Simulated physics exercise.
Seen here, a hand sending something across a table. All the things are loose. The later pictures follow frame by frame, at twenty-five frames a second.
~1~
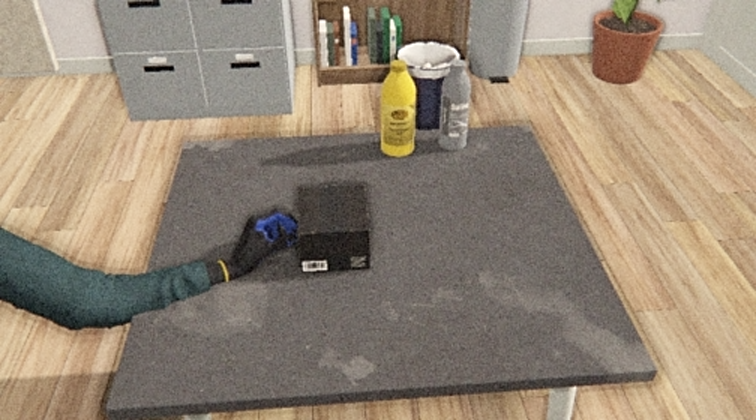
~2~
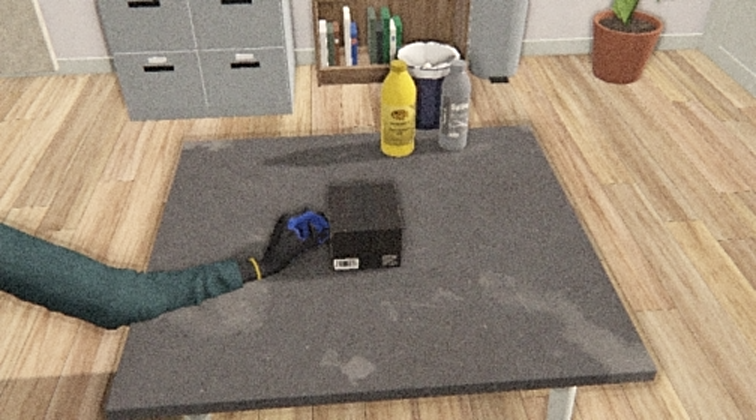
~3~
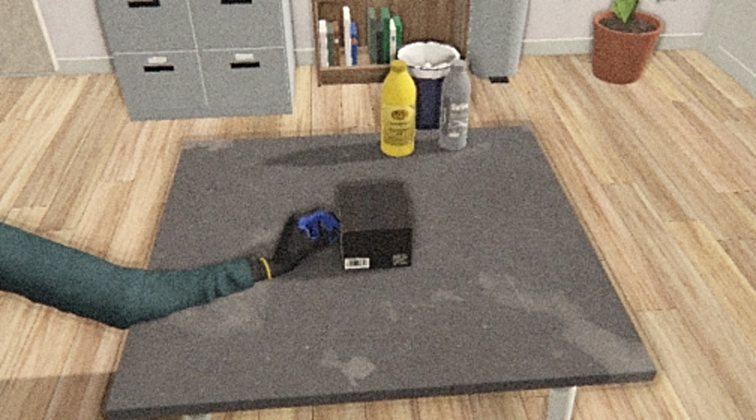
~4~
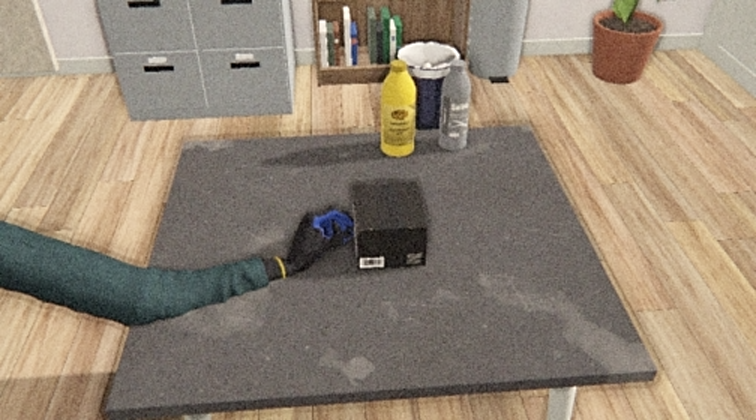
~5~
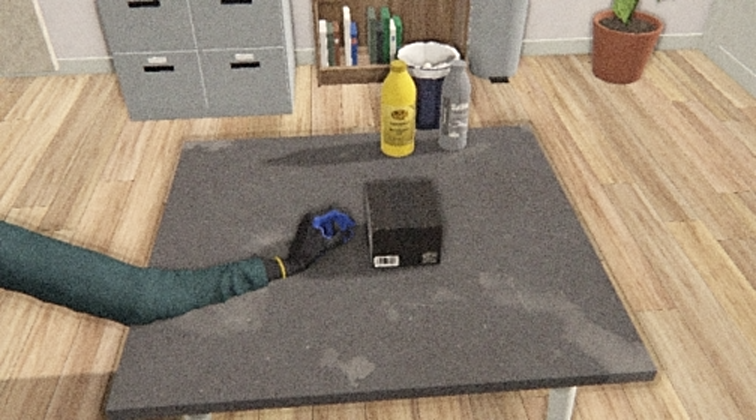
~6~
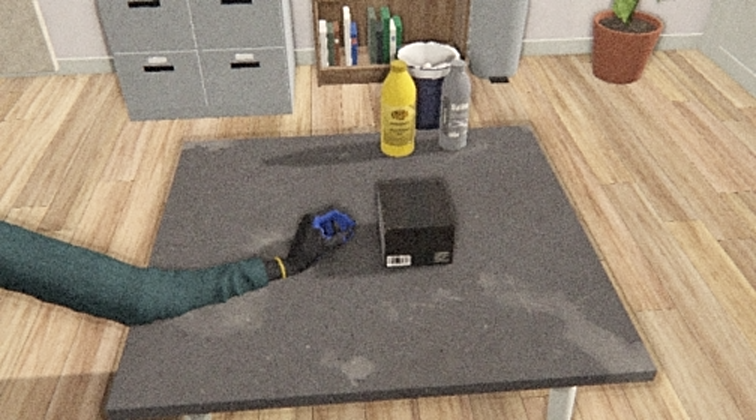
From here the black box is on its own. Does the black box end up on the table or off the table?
The black box stays on the table.
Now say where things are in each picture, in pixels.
Under the hand; black box (334, 228), in the first picture.
Under the hand; black box (364, 226), in the second picture.
Under the hand; black box (374, 226), in the third picture.
Black box (388, 225), in the fourth picture.
Black box (403, 224) moved a little, in the fifth picture.
Black box (415, 223) moved a little, in the sixth picture.
Then, 0.10 s later than the last frame, black box moved a little near (431, 222).
Then, 0.20 s later than the last frame, black box moved a little near (433, 222).
When it is over, moved from the start, black box. End places, in pixels of the last picture, black box near (433, 222).
